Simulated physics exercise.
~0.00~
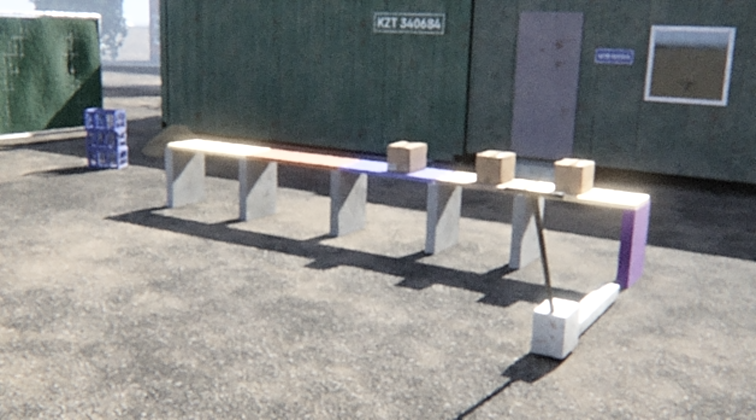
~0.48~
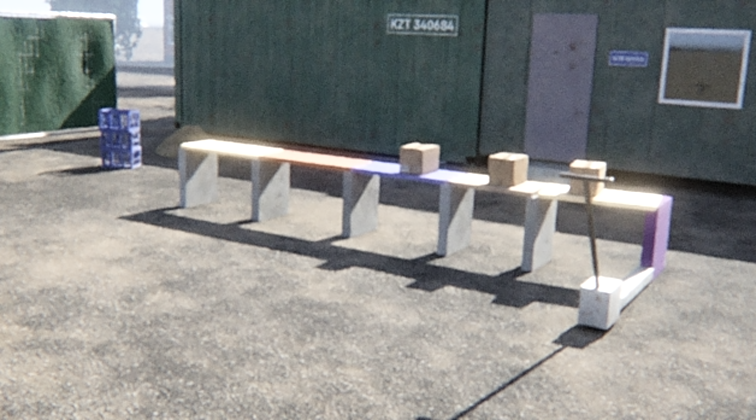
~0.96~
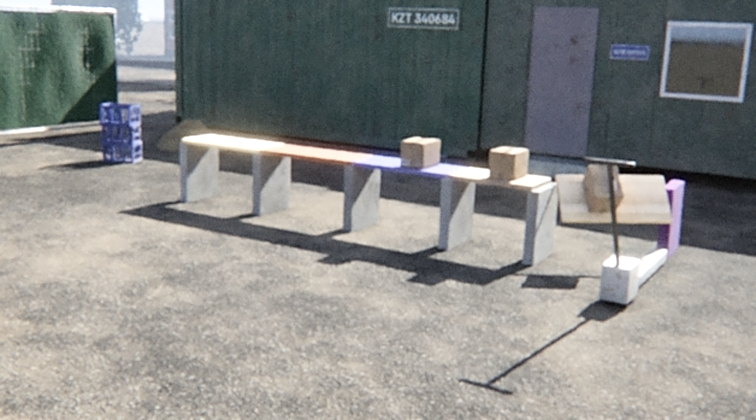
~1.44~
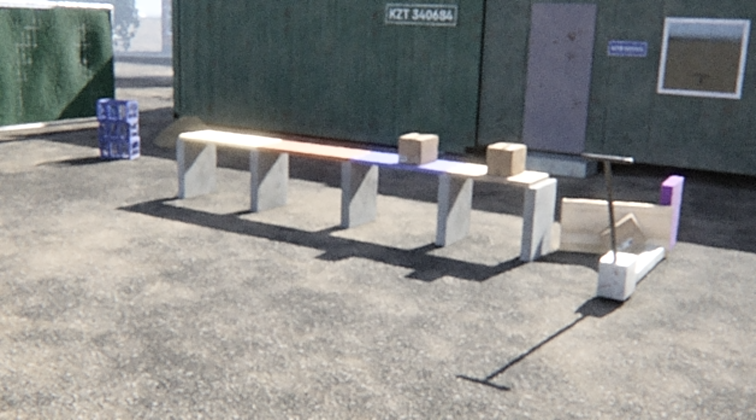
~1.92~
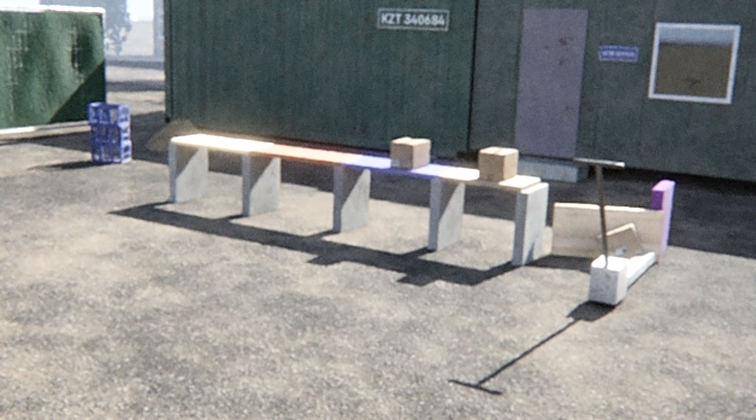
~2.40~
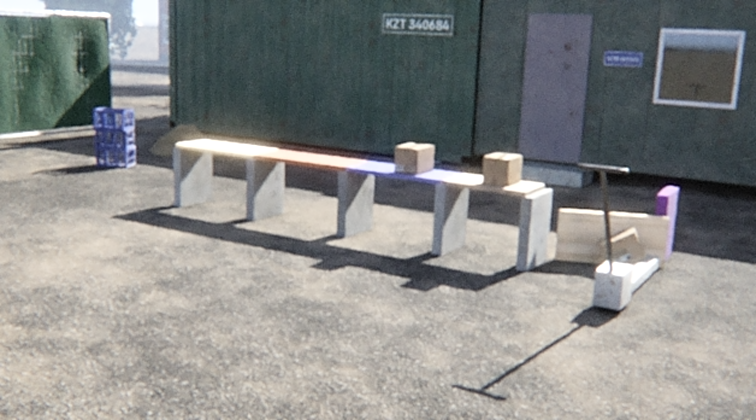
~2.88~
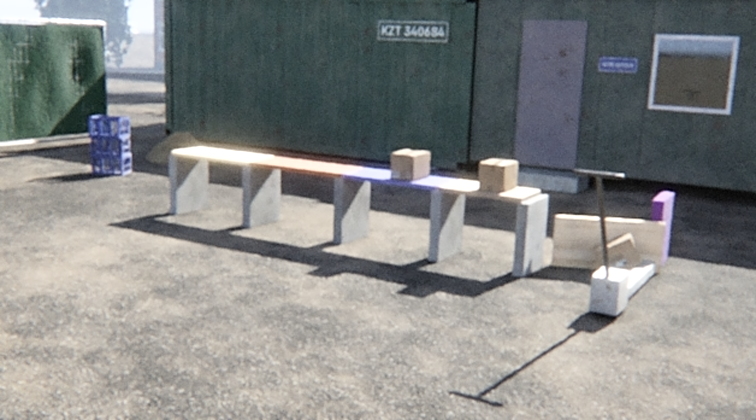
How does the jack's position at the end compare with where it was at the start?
It starts in front of the right-hand part of the bench, with the purple upright beyond it. By the end it has moved a little to the right and farther back, and stands in front of the fallen end board.
